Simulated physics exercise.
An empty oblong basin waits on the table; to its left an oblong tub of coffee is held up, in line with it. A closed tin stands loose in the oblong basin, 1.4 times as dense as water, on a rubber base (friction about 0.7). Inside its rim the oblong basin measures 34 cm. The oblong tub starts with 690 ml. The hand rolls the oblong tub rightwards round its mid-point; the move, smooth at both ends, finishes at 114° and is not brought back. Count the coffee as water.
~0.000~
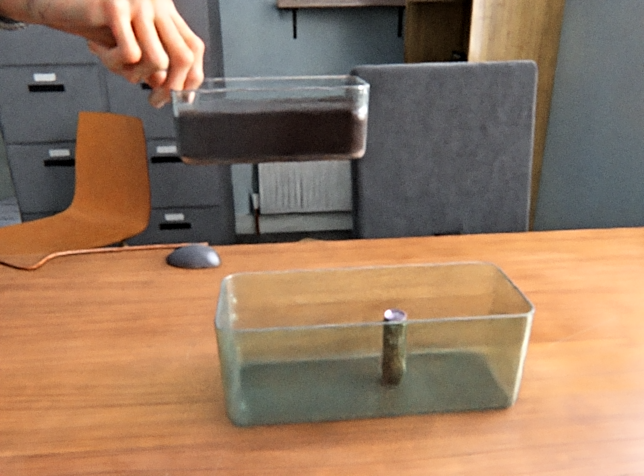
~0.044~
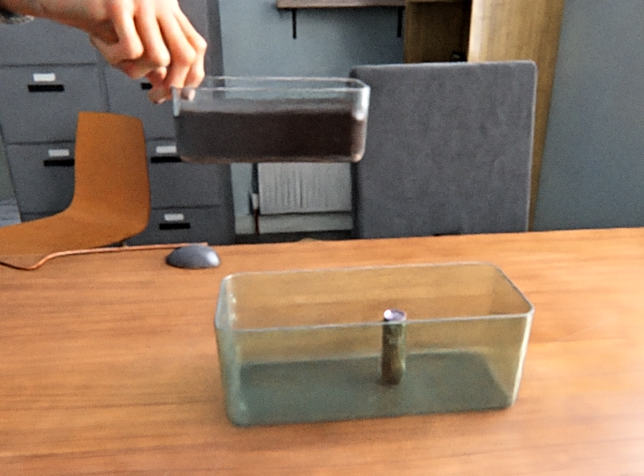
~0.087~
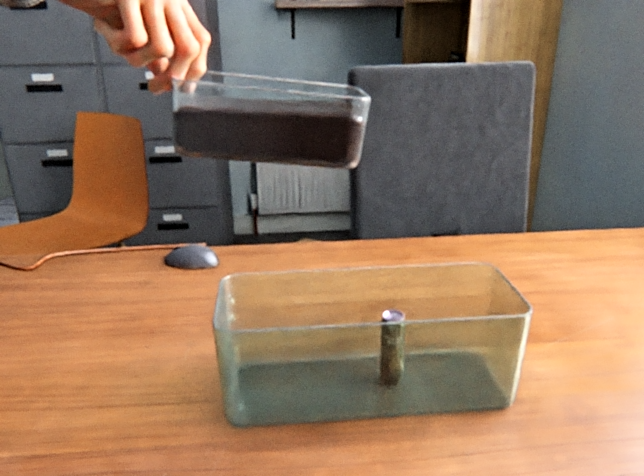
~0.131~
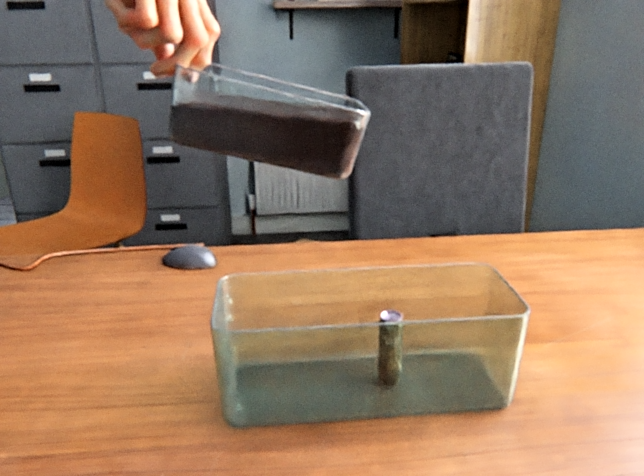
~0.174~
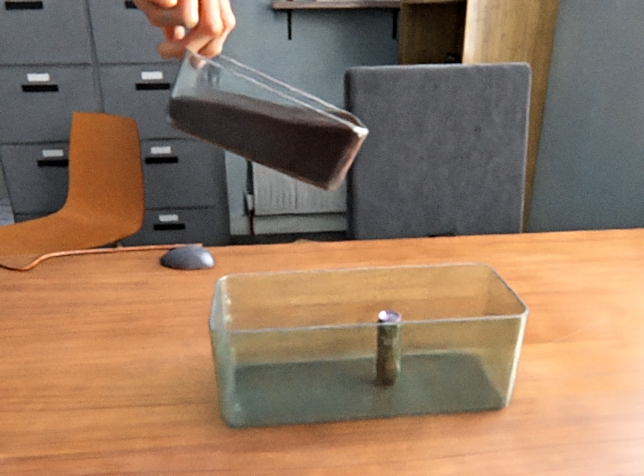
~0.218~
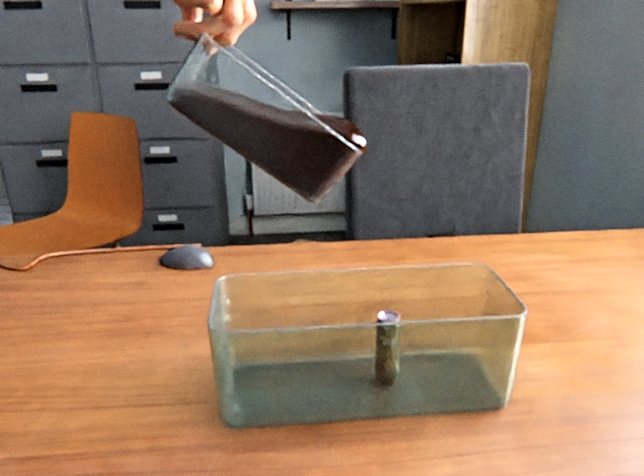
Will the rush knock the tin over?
It remains upright.
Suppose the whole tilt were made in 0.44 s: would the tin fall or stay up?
The tin remains upright.
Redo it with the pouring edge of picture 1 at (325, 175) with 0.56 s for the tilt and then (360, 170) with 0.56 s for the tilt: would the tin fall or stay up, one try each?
First it goes over; then it topples.
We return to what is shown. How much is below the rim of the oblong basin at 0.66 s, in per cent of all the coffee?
Some 84 per cent.
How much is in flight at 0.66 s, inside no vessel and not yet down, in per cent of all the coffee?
Some 10 per cent.
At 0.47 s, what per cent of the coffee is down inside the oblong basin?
Near 32 in a hundred.
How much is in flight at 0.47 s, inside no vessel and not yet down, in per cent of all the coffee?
Some 58 per cent.
After 0.47 s the tilt is 107° and 10 per cent is still to pour; the tin stands where it began.
After 0.66 s the tilt is 114° and 2 per cent is still to pour; the tin stands where it began.
After 0.85 s the tilt is 114° and 0 per cent is still to pour; the tin stands where it began.
After 1.06 s the tilt is 114° and 0 per cent is still to pour; the tin stands where it began.
In the end the tin stands where it began.
